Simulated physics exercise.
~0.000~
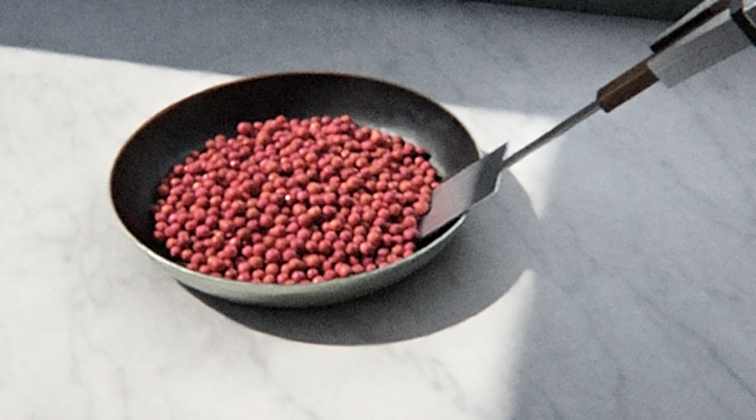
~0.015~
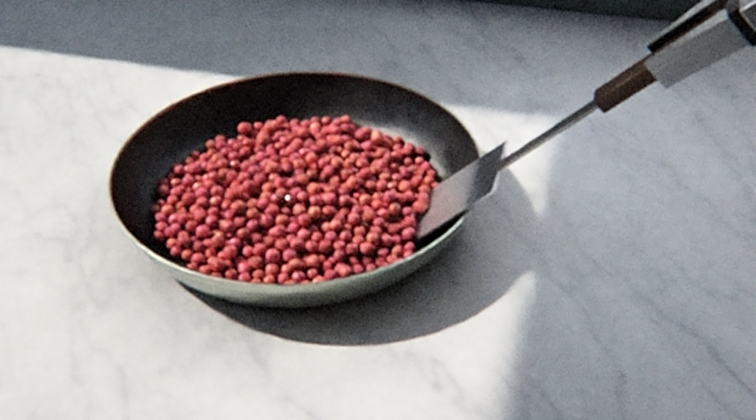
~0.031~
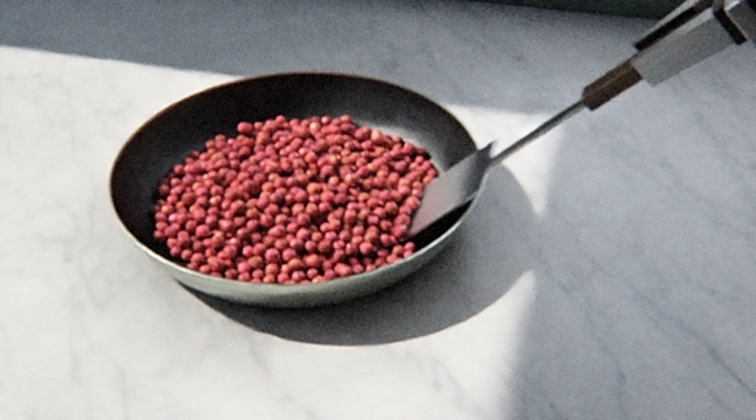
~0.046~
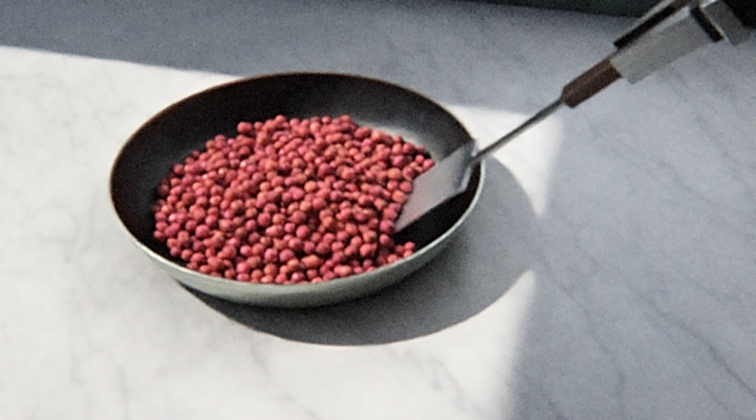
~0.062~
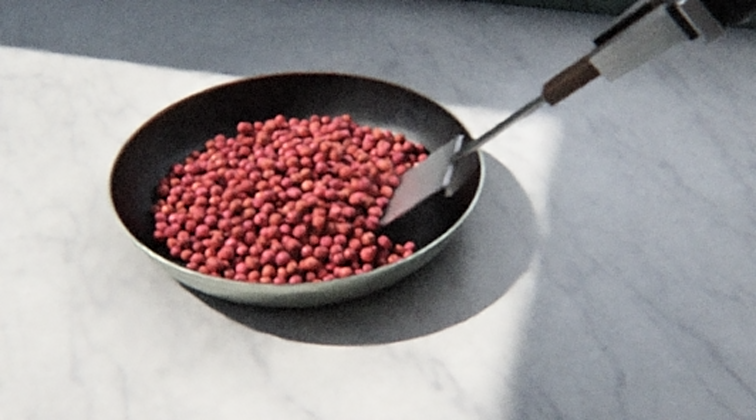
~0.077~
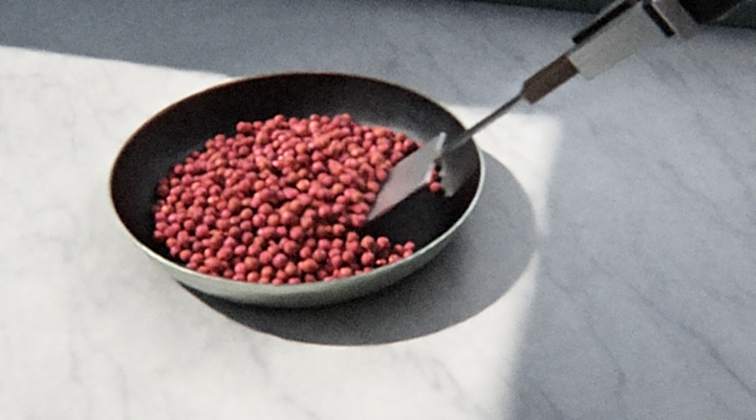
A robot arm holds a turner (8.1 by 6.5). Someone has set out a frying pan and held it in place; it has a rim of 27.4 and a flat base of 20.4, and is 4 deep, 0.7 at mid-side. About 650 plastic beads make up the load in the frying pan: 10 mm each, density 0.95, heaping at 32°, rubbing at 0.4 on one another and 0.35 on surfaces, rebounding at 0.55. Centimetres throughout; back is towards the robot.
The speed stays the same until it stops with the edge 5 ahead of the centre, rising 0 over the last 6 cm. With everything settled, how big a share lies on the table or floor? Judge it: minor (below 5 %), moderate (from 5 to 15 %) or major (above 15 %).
My judgement: Minor.
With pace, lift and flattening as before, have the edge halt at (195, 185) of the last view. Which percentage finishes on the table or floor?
Close to 5 per cent finishes on the table or floor.
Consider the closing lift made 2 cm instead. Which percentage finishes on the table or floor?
It comes to around 0 percent.
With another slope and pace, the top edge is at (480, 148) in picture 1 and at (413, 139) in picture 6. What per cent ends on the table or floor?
Around 0 per cent finishes there.
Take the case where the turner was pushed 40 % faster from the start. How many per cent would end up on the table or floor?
Then around 0 percent would finish on the table or floor.
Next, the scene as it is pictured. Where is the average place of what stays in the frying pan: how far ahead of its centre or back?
3.5 cm ahead.
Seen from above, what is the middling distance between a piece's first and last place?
I'd put it at close to 3 centimetres.
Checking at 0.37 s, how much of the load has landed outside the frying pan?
It is near 0 percent.
After 0.11 s, sloping 45°, highest piece 4 above the table; 649 in the frying pan.
After 0.15 s, sloping 45°, highest piece 5 above the table; 649 in the frying pan.
After 0.37 s, sloping 45°, highest piece 4 above the table; 648 in the frying pan, 1 on the table or floor.
After 1.42 s, sloping 45°, highest piece 4 above the table; 648 in the frying pan, 1 on the table or floor.
At rest, 648 in the frying pan, 1 on the table or floor. That is 0 % on the table or floor.
